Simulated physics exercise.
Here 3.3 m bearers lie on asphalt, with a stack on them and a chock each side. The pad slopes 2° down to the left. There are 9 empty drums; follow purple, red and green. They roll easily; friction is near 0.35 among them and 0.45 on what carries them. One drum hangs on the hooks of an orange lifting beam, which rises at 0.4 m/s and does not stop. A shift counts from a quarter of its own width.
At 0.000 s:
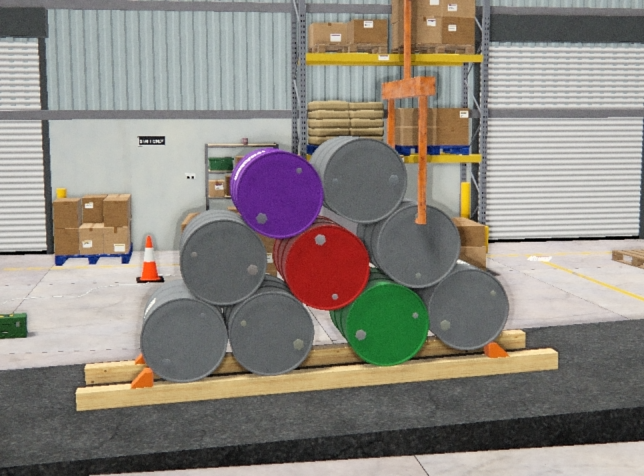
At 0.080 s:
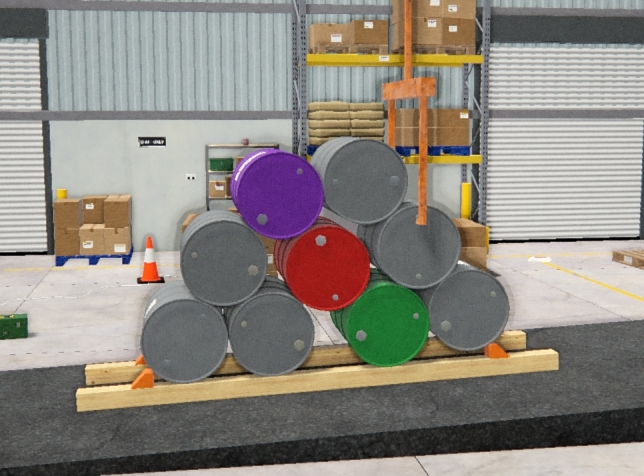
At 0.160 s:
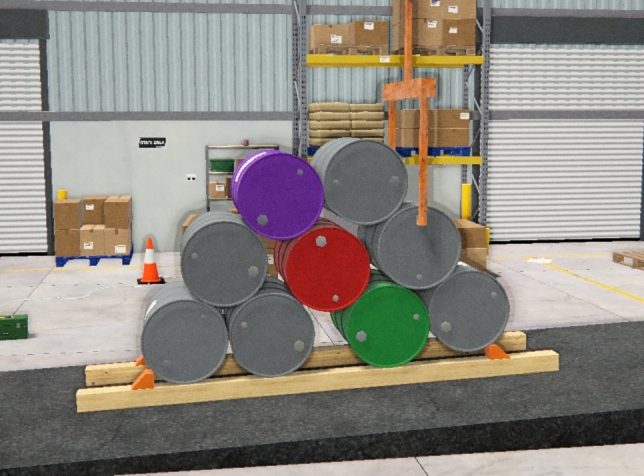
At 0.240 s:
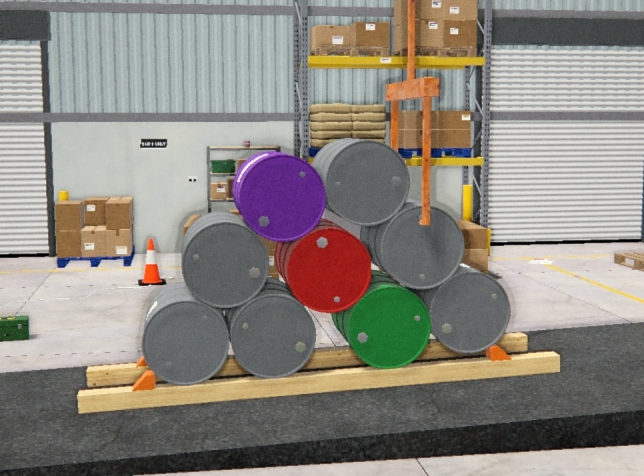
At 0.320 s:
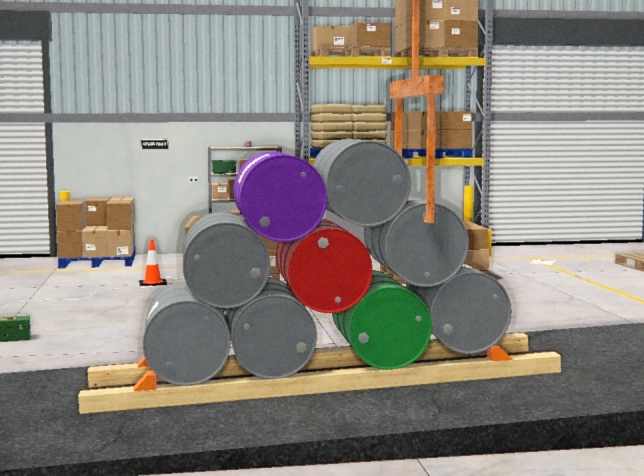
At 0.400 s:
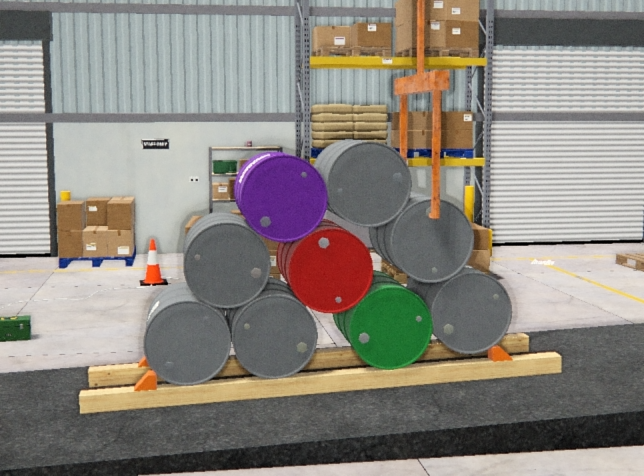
An orange lifting beam slightly raises one gray drum at the right of the stack.
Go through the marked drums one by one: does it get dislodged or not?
Purple stays put. Red is not dislodged. Green holds its place.
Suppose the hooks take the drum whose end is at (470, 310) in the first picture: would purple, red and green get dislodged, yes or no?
Then purple yes, red yes, green yes.
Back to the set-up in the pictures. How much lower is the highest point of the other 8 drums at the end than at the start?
Some 10 cm lower.
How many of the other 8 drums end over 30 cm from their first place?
In all, 1.
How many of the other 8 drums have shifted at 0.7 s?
By then 0.
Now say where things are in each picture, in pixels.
The first picture shows purple (280, 195), red (328, 268), green (388, 325); hooked one at (419, 246); the pad slopes 2° down to the left; 4 of the 9 form the bottom row.
The second picture shows purple (281, 196), red (328, 269), green (388, 326); hooked one at (419, 247).
The third picture shows purple (281, 197), red (328, 270), green (388, 327); hooked one at (420, 248).
The fourth picture shows purple (283, 198), red (329, 271), green (389, 328); hooked one at (423, 247), up 1 cm.
The fifth picture shows purple (284, 199), red (330, 271), green (390, 328); hooked one at (427, 245), up 3 cm.
The sixth picture shows purple (285, 199), red (331, 271), green (391, 328); hooked one at (432, 241), up 6 cm.
Then, 0.7 s in, purple is unmoved; red is unmoved; green is unmoved; 0 out of place.
In the end (3.1 s), purple is where it was; red is unmoved; green is where it was; 1 out of place.
